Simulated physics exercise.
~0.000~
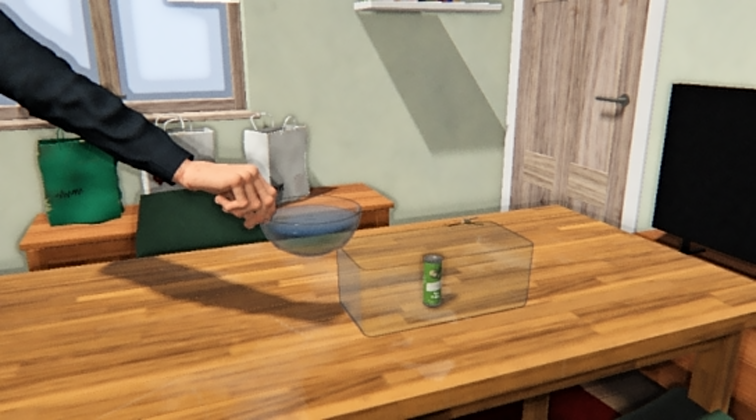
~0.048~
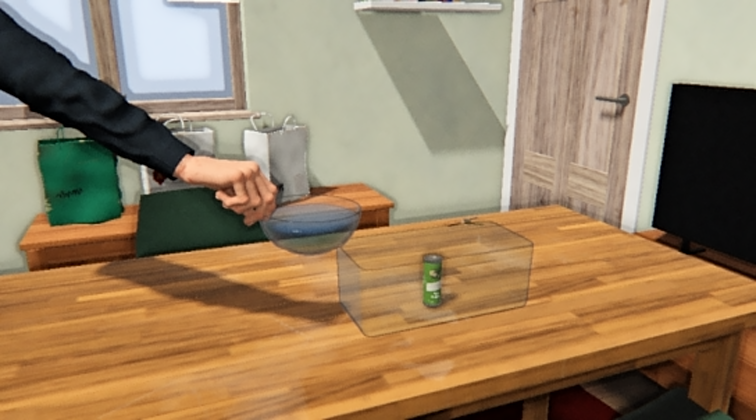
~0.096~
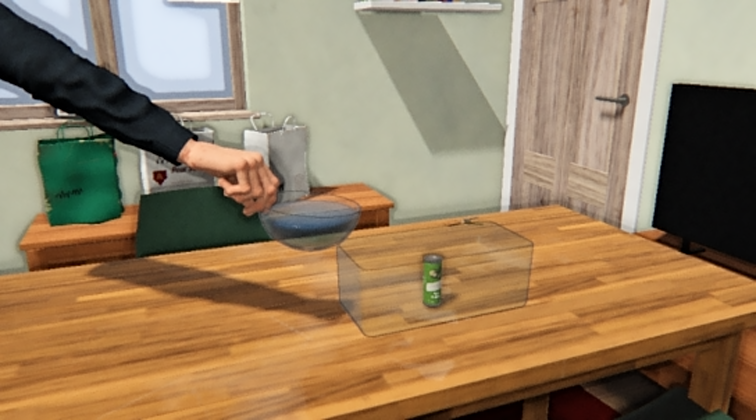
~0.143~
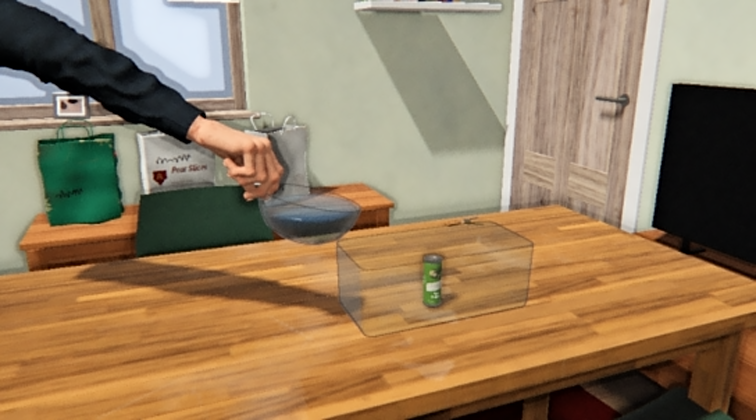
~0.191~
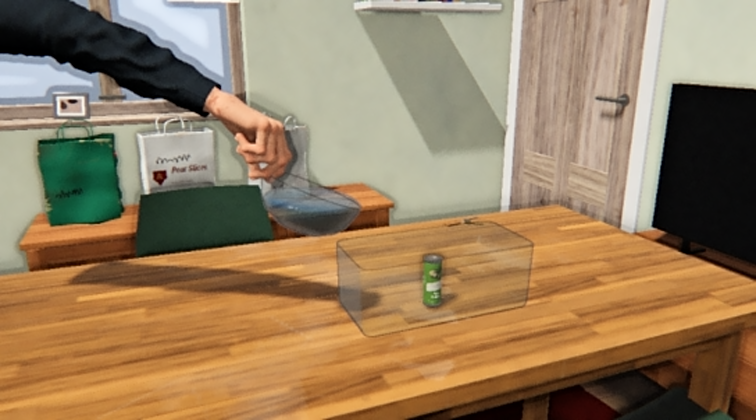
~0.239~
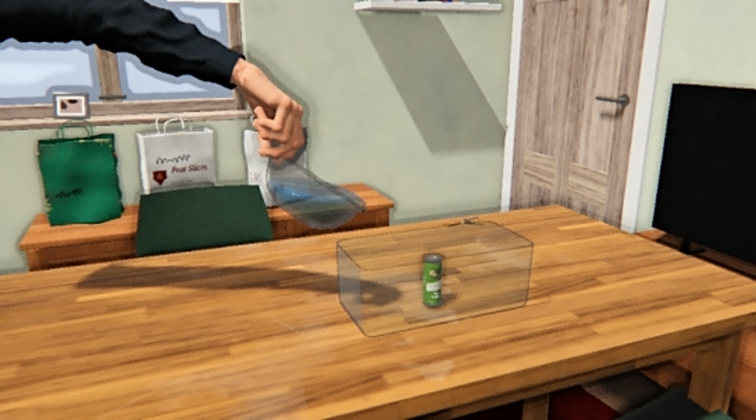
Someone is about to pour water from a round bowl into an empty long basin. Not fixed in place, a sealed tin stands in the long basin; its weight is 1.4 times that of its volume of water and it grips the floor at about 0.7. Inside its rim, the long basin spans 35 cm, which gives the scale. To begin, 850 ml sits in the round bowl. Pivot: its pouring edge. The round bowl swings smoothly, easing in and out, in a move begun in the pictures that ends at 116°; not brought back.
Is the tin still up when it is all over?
It will be floored.
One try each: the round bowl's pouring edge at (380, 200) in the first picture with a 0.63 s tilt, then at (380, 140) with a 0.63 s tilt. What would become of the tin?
First it stays on its base; then it stays on its base.
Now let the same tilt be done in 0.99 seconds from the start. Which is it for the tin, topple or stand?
Result: Tin tipped over.
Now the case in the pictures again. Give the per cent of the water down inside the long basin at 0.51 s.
About 26%.
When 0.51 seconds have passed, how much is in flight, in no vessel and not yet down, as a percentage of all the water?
Near 62 per cent at that time.
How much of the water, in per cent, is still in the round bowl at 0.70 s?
Close to 0 percent of the whole amount.
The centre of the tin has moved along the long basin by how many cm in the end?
The middle of the tin ends some 8.5 cm along the basin.
Then, 0.51 s in, the tilt is 105° and 12 per cent is still to pour; the tin stands where it began.
Then, 0.70 s in, the tilt is 116° and 0 per cent is still to pour; the tin leans 18°.
Then, 0.91 s in, the tilt is 116° and 0 per cent is still to pour; the tin lies on its side.
Then, 1.13 s in, the tilt is 116° and 0 per cent is still to pour; the tin lies on its side.
Finally, the tin lies on its side.
